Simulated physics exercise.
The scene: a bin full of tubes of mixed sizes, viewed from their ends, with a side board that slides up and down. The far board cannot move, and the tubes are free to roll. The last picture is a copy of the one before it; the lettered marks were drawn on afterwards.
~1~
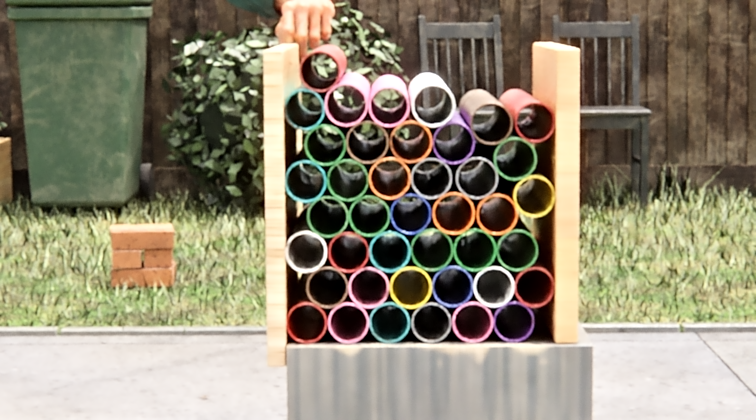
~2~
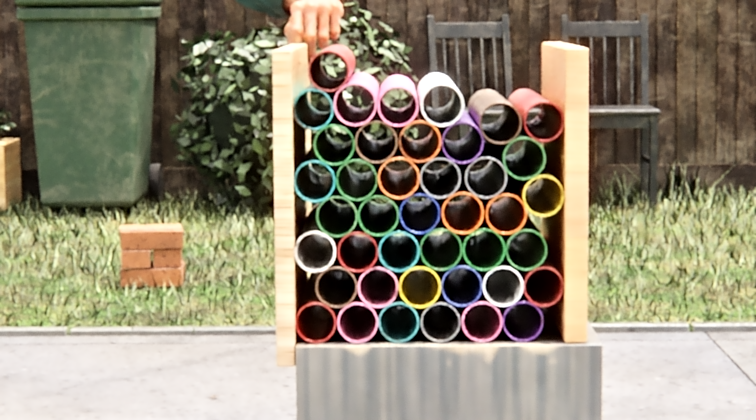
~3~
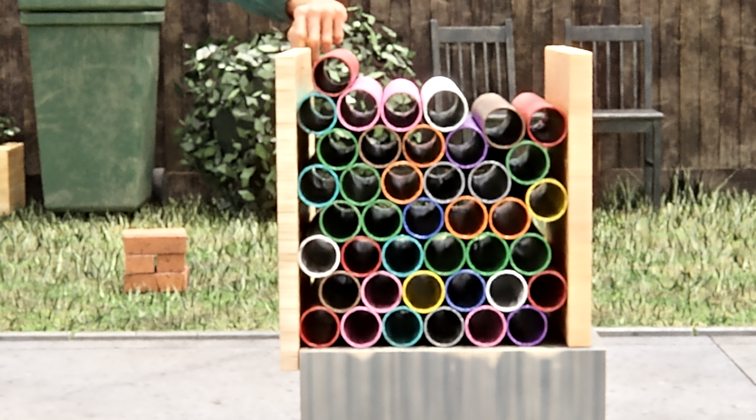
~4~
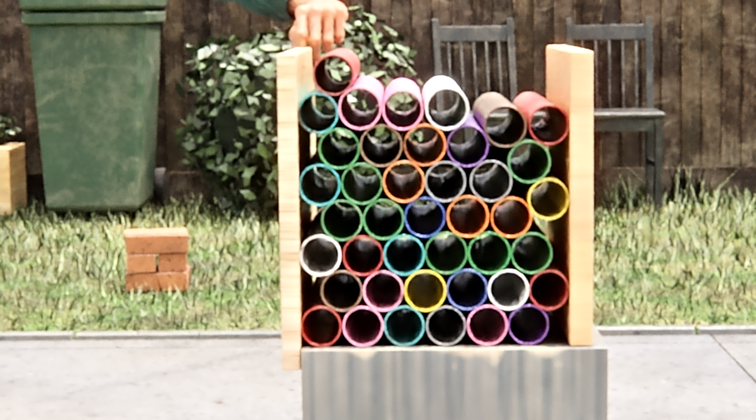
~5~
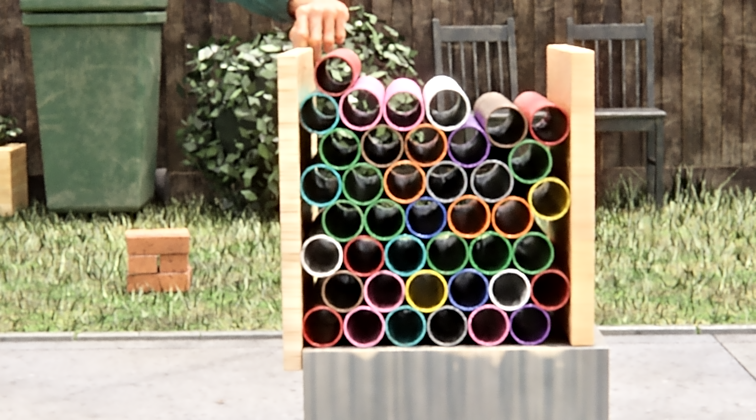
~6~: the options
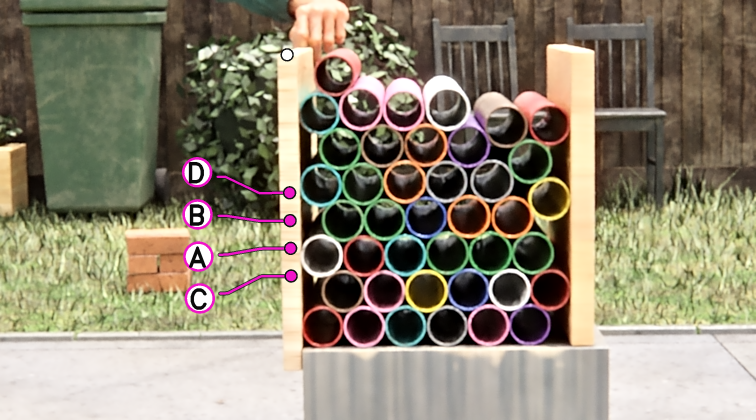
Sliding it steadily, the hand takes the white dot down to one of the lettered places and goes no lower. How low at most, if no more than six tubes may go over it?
Lower it to C and no more.
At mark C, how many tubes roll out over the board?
The count is five.
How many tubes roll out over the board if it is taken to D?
At D the number is two.
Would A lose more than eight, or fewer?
Fewer than eight.
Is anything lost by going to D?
Yes.
On the marked copy, A at (290, 248); B at (290, 221); C at (291, 276); D at (289, 193); the white dot at (287, 55).
Taking C. A third of the way, top of the board (299, 147).
Two thirds of the way, top of the board (301, 249).
When it is over, top of the board (301, 275), five out over the board.
As for the rest, A five out over the board; B two out over the board; D two out over the board.
